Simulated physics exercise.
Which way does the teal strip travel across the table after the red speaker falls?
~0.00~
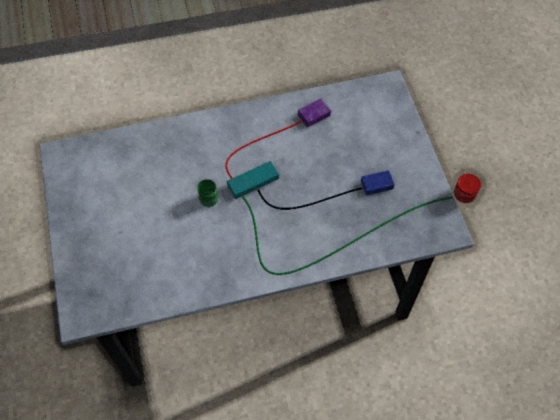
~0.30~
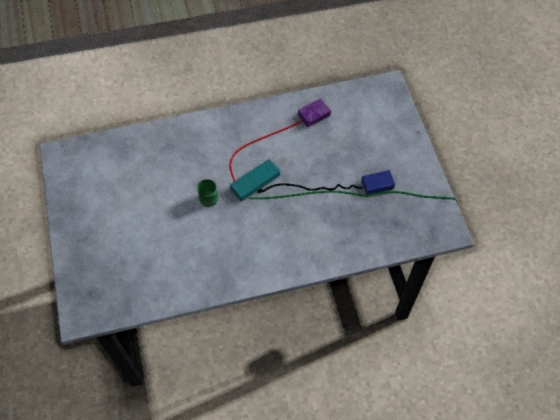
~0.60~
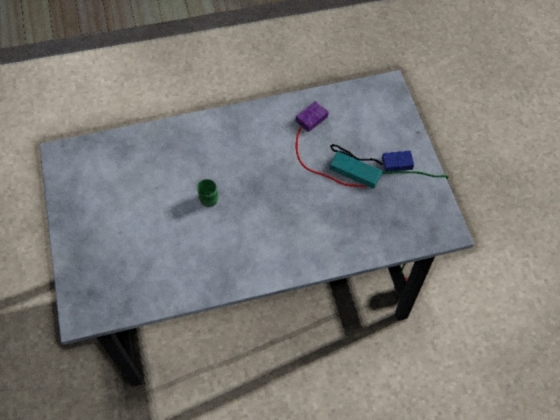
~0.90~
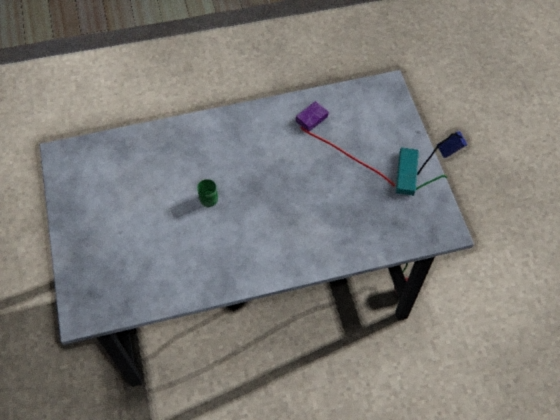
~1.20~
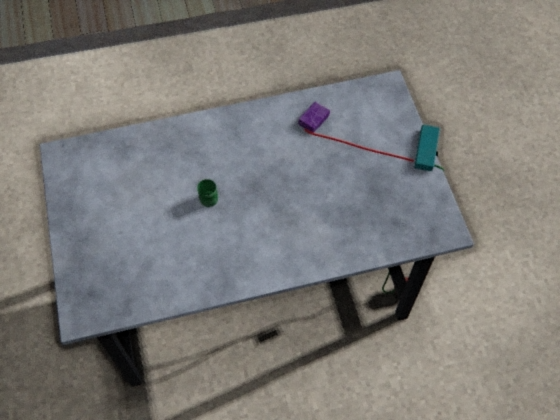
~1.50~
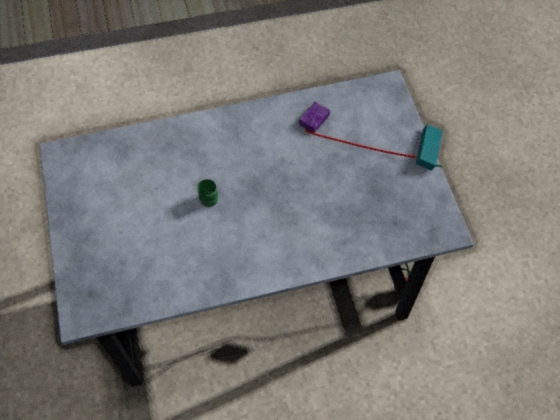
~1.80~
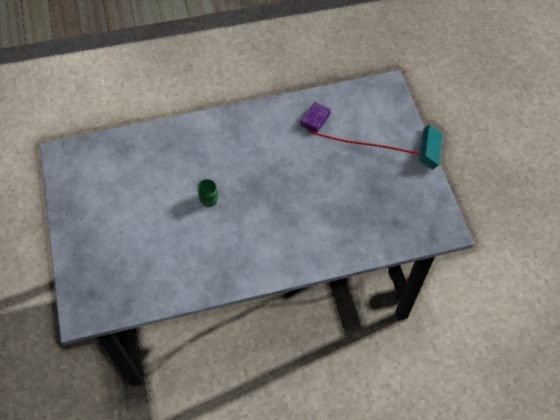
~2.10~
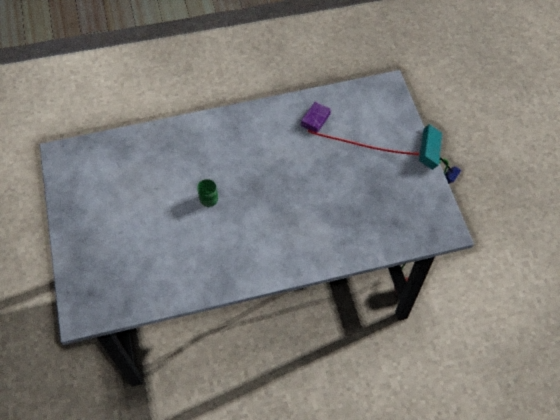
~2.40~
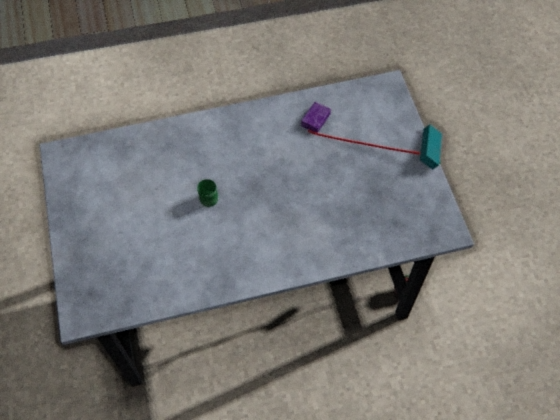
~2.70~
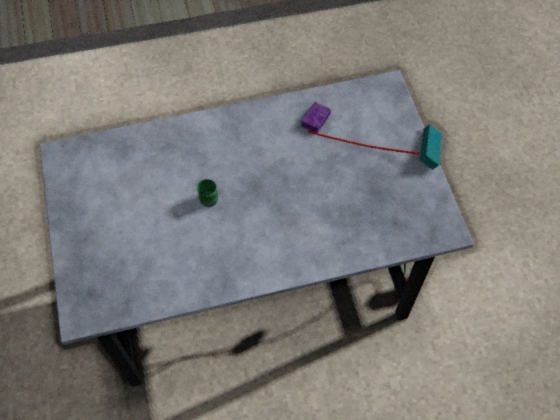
The teal strip slides to the right, ending up at the table's right edge.
A red speaker dropped off the right side of a table, tugging a teal strip rightward by its cable, and the blue drive went over too; the strip stopped at the edge, still joined to the purple phone, while the green cup stayed put.
